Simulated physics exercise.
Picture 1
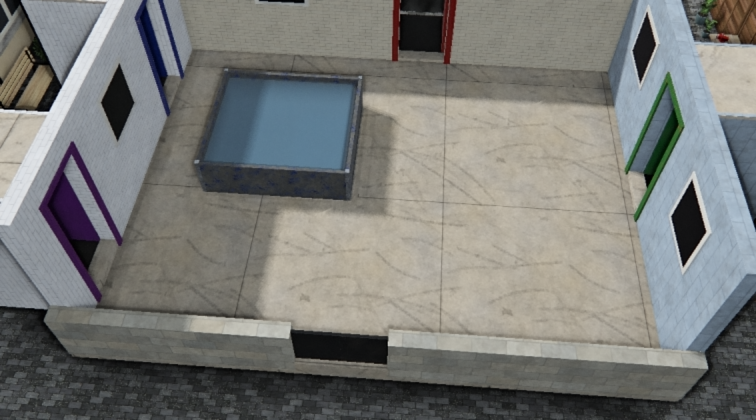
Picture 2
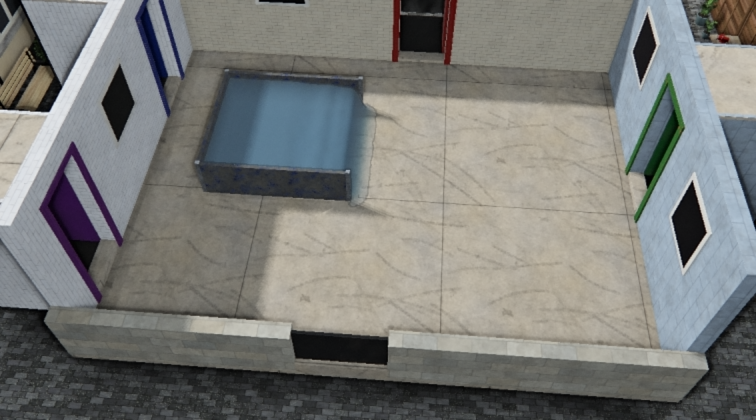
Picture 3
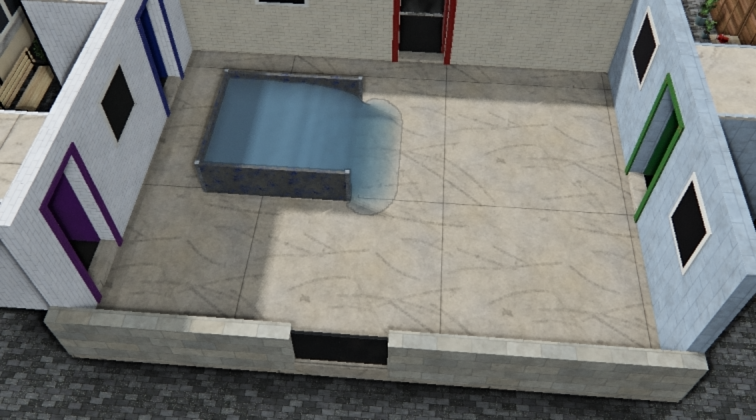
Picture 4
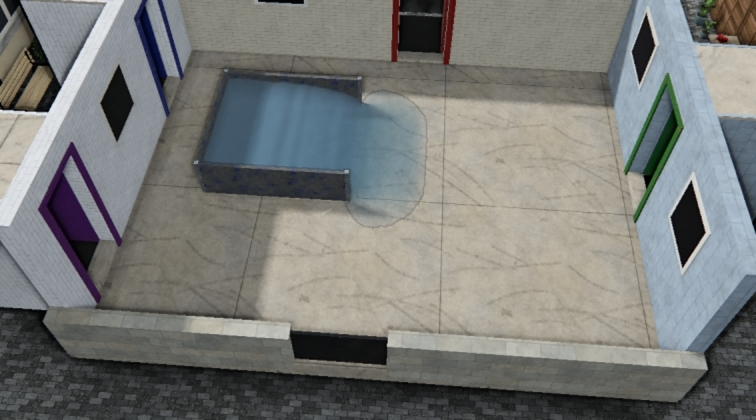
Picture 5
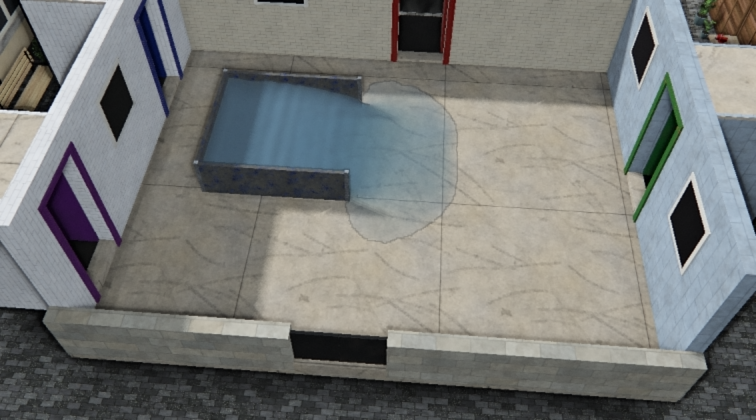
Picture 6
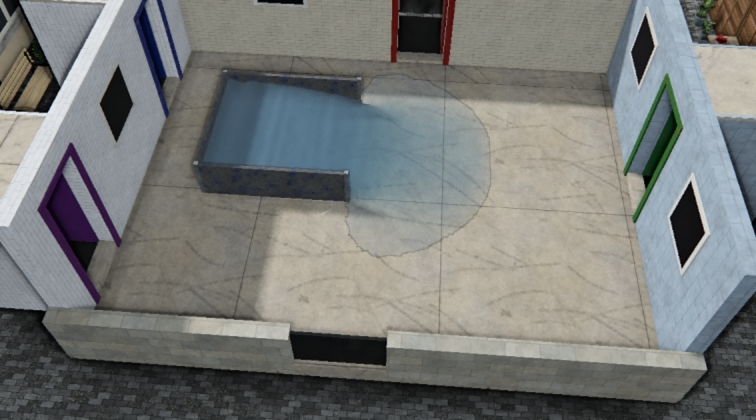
In a walled yard with purple, blue, red and green doorways, a tank full of water opened on its right side, and water poured out and spread across the paved floor in a widening, rounded sheet.
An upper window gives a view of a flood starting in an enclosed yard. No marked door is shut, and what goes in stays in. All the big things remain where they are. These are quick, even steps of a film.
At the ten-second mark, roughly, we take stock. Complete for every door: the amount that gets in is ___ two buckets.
Red door: At most; purple door: At most; blue door: At most; green door: More than.
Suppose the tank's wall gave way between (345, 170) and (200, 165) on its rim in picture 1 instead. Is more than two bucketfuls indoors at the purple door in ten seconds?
The purple door exceeds the limit.
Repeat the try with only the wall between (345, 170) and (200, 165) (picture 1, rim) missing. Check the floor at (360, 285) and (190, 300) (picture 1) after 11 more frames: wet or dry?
The first spot is soaked and the second is soaked.
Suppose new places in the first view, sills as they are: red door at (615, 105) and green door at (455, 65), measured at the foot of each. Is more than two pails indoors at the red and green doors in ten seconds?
I'd say the red door overflows, while the green door falls short.
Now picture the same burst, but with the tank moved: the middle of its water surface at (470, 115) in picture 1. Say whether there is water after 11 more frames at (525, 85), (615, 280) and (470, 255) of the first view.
Readings in order: Flood; flood; no flood.
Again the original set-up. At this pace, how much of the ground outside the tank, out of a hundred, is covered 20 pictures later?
Roughly 55 percent, I'd say.
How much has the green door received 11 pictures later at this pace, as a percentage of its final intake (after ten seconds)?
Around 20 percent.
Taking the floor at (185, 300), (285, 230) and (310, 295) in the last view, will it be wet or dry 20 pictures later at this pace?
As listed, the points end up high and dry, high and dry and high and dry.
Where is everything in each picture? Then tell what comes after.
The first frame shows the tank at (284, 122) is whole and still.
In the second frame, the front is at (356, 202), out from the gap at (354, 143).
In the third frame, the front is at (369, 211), out from the gap at (353, 144).
In the fourth frame, water pours out at (353, 145) and has run to (386, 221).
In the fifth frame, water pours out at (352, 145) and has run to (430, 218).
In the sixth frame, water pours out at (352, 146) and has run to (481, 196).
A moment on, water covers 40 % of the floor; the red door wet at the sill, nothing in, the purple door not reached, the blue door not reached, the green door not reached.
Next, water covers 50 % of the floor; the red door wet at the sill, nothing in, the purple door not reached, the blue door not reached, the green door over two buckets in.
Then, water covers 55 % of the floor; the red door under two buckets in, the purple door not reached, the blue door not reached, the green door far over two buckets in.
Later, water covers 60 % of the floor; the red door under two buckets in, the purple door not reached, the blue door not reached, the green door far over two buckets in.
In the end, water covers 95 % of the floor; the red door under two buckets in, the purple door wet at the sill, nothing in, the blue door wet at the sill, nothing in, the green door far over two buckets in.
